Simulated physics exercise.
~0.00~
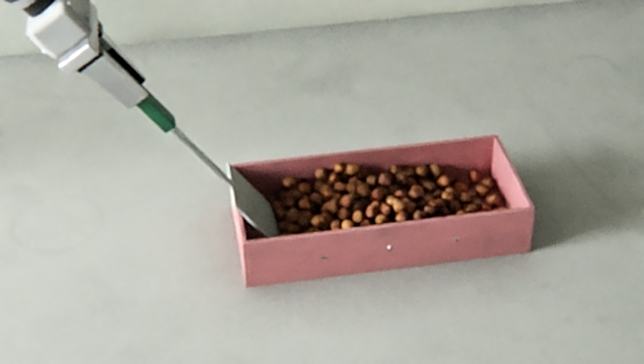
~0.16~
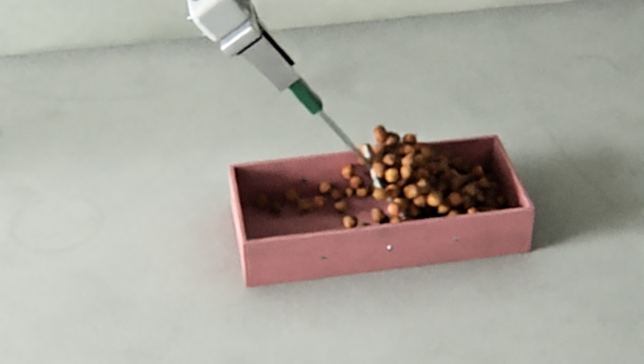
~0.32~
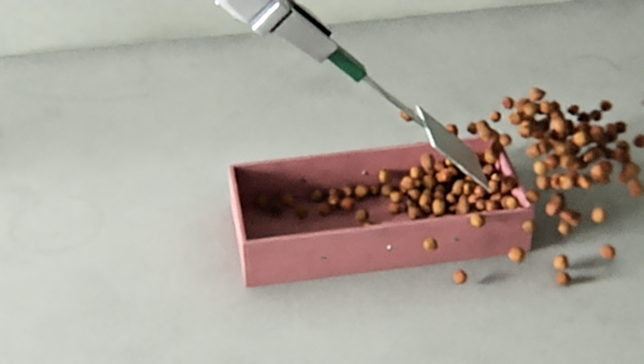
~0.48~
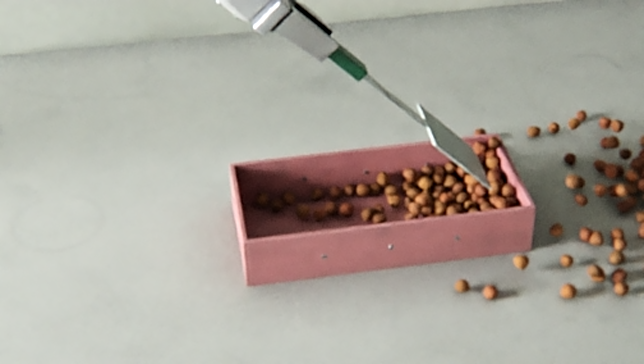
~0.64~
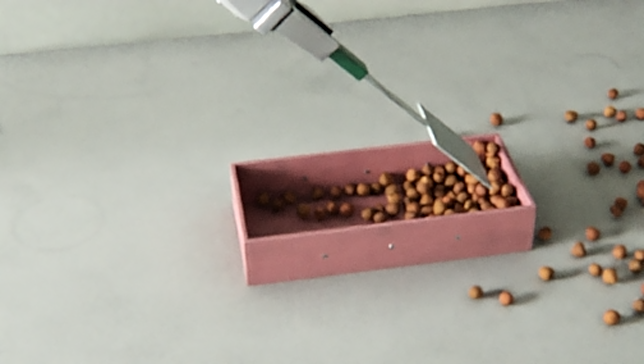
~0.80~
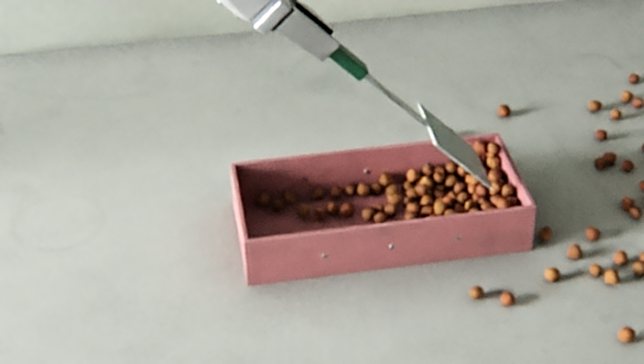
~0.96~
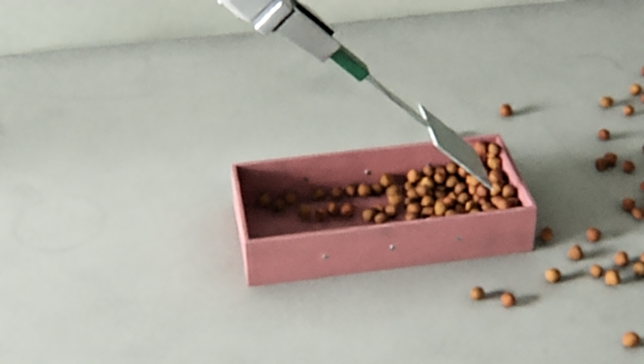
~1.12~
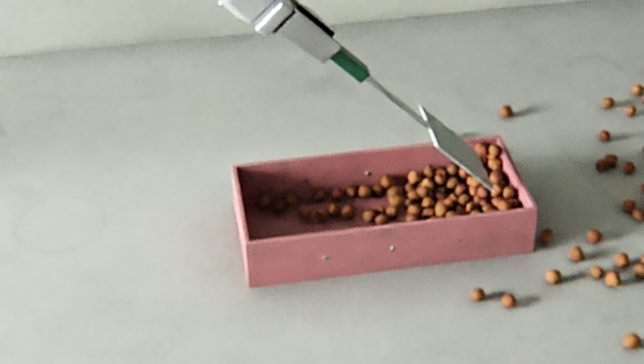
The clip opens on a pink tray of brown hazelnuts on a pale grey surface, with a turner held by a gripper dipping into its left end. The turner sweeps right through the tray, pushing the nuts into a tall heap. As it nears the right end it rises and tilts flatter, and many nuts fly over the edge. They drop and roll across the surface to the right while the turner stops above the remaining pile. At the end, the nuts lie still, some scattered outside and many still heaped in the tray's right half.
